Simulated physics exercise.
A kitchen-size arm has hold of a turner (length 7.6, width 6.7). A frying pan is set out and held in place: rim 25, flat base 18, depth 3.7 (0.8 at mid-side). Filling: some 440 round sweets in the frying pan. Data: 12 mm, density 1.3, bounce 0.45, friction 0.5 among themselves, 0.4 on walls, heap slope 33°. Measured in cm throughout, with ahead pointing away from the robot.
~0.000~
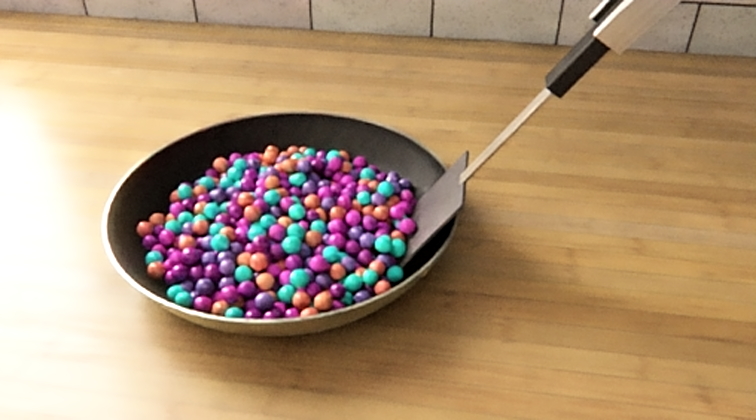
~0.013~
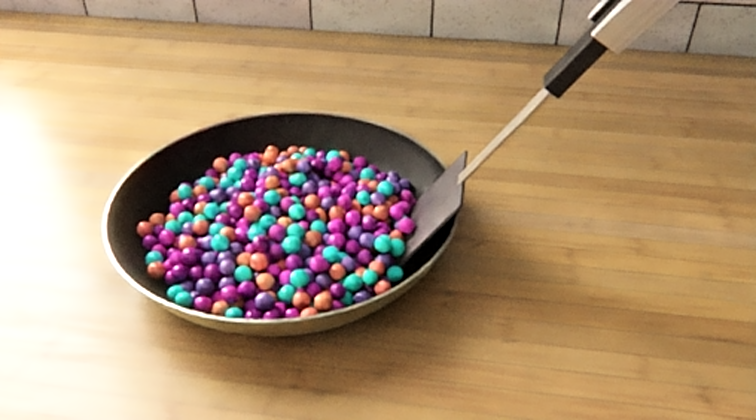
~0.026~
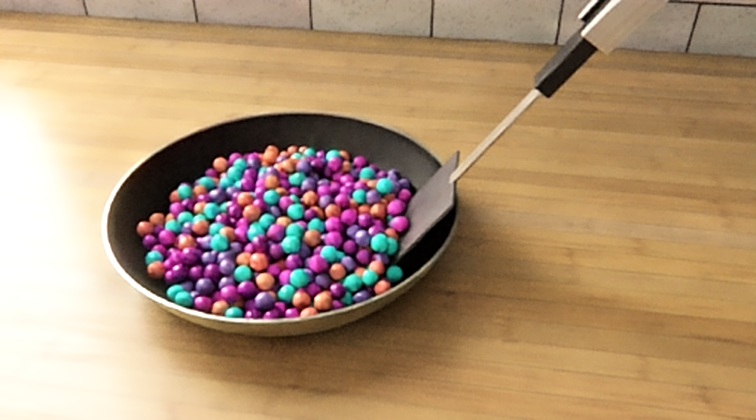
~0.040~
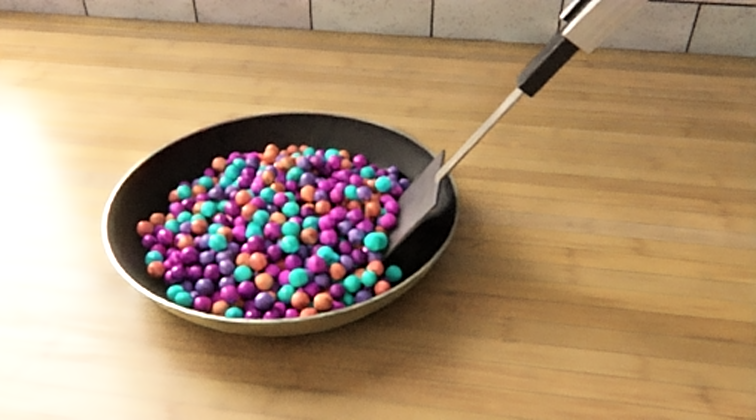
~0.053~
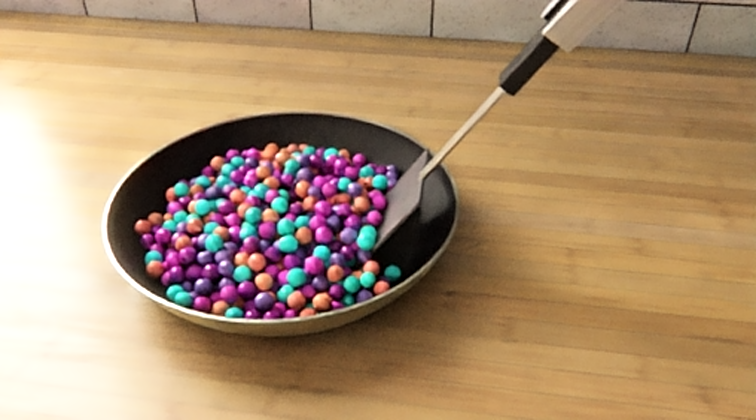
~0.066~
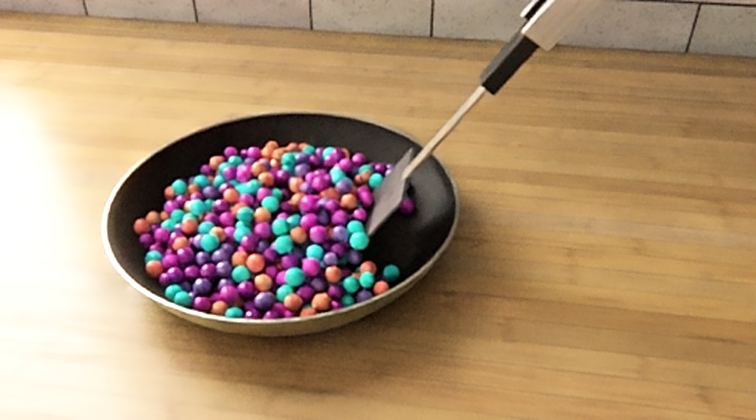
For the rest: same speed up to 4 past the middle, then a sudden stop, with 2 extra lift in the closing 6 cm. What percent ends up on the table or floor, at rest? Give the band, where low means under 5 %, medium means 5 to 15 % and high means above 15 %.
Band: Low.
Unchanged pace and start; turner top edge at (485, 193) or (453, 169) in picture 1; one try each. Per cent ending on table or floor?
Around 0 per cent, then around 5 per cent.
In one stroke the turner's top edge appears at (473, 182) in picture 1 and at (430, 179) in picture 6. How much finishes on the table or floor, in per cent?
Around 0 per cent finishes there.
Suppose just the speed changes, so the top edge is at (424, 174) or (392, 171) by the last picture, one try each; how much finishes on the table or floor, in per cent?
Close to 0 per cent in the first try and close to 5 per cent in the second.
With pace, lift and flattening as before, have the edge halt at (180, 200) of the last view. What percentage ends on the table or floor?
Something near 15 in a hundred.
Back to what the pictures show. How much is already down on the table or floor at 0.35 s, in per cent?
Some 2 per cent.
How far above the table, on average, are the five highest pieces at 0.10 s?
I'd put them at about 5 centimetres above the table.
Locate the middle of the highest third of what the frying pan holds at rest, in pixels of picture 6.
Look near (193, 193).
After 0.10 s, sloping 56°, highest piece 5 above the table; 436 in the frying pan.
After 0.13 s, sloping 56°, highest piece 6 above the table; 436 in the frying pan.
After 0.35 s, sloping 56°, highest piece 5 above the table; 426 in the frying pan, 6 on the table or floor, 4 on the blade or in flight.
After 1.40 s, sloping 56°, highest piece 5 above the table; 424 in the frying pan, 12 on the table or floor.
At rest, 424 in the frying pan, 12 on the table or floor. That is 3 % on the table or floor.
